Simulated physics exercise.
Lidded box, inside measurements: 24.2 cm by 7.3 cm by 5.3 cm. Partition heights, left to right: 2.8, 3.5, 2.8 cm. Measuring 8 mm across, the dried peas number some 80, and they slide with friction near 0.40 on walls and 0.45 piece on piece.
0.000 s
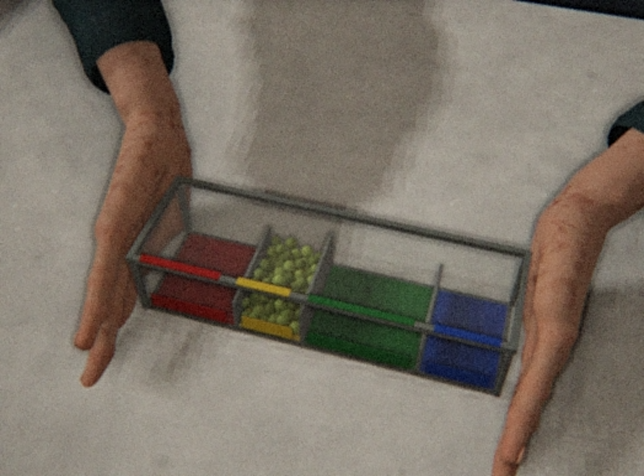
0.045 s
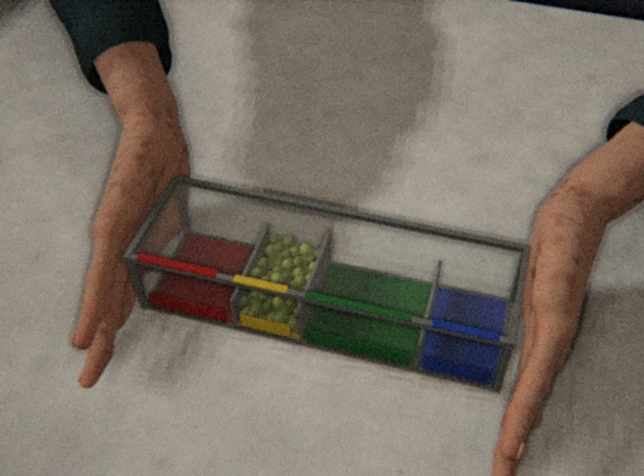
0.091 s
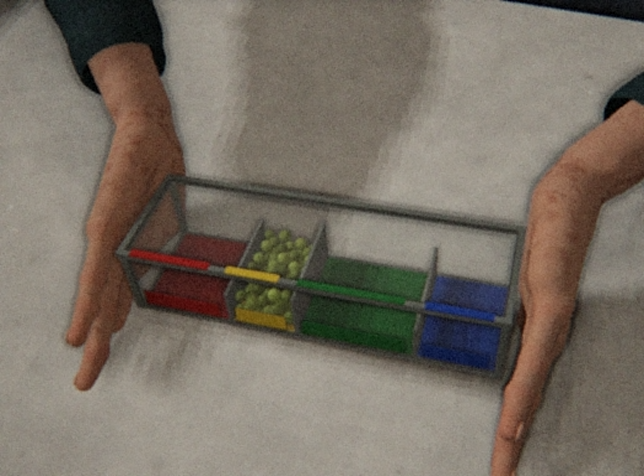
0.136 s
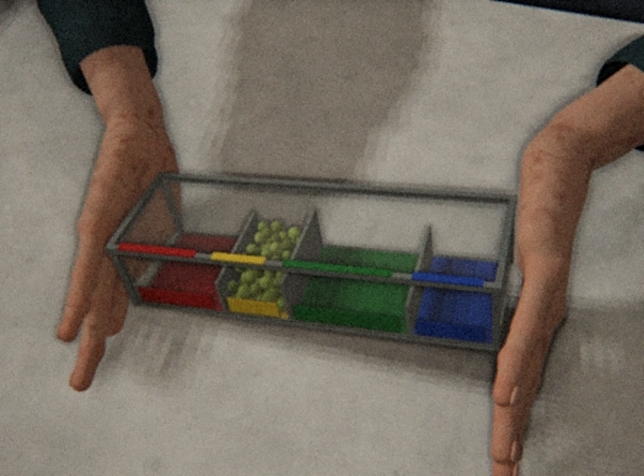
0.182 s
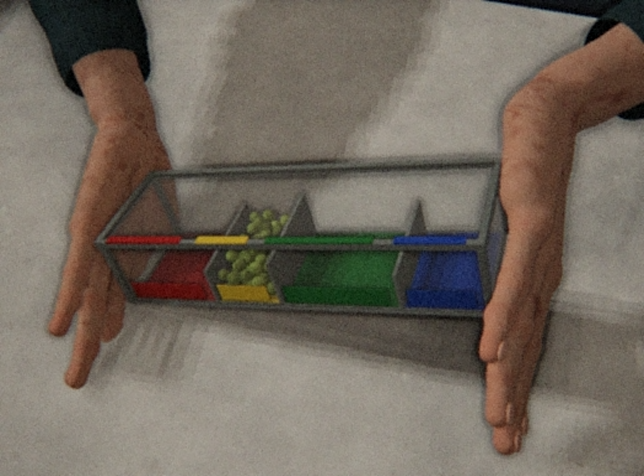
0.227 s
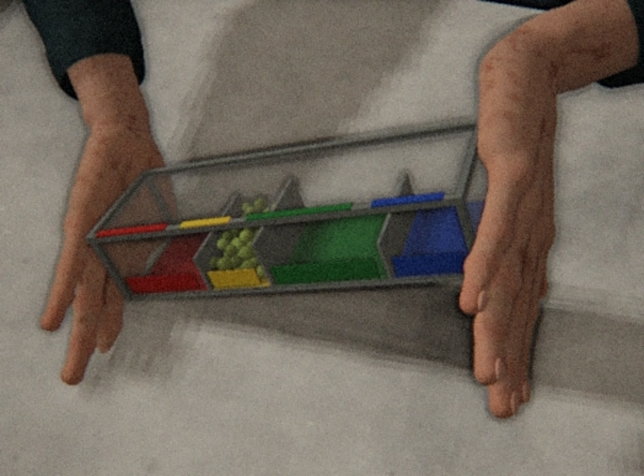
Two hands tilting a clear box with red, yellow, green and blue sections, raising its right end, green balls in the yellow section.
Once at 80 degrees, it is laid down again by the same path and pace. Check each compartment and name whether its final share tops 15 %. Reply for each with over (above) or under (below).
Red compartment - over, blue compartment - under, green compartment - under, yellow compartment - over.
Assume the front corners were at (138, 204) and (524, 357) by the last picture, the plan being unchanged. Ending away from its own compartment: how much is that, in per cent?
My guess is close to 15 per cent.
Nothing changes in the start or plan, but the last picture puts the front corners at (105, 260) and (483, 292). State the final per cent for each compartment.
In the end red holds 30 %, blue holds 0 %, green holds 0 % and yellow holds 70 %.
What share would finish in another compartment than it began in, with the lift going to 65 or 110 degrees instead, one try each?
Some 10 and some 100 per cent, respectively.
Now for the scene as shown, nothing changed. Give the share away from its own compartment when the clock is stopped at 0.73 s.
Roughly 15 in a hundred.
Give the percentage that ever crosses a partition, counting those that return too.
The share is close to 30 percent.
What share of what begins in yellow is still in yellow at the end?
It works out to near 70 percent.
After 0.73 s, tilt 78 degrees; red 15 %, yellow 85 %.
Then, at 1.07 s, tilt 32 degrees; red 30 %, yellow 70 %.
After 1.50 s, tilt 0 degrees; red 30 %, yellow 70 %.
In the end, at 2.1 s, red 30 %, blue 0 %, green 0 %, yellow 70 %.
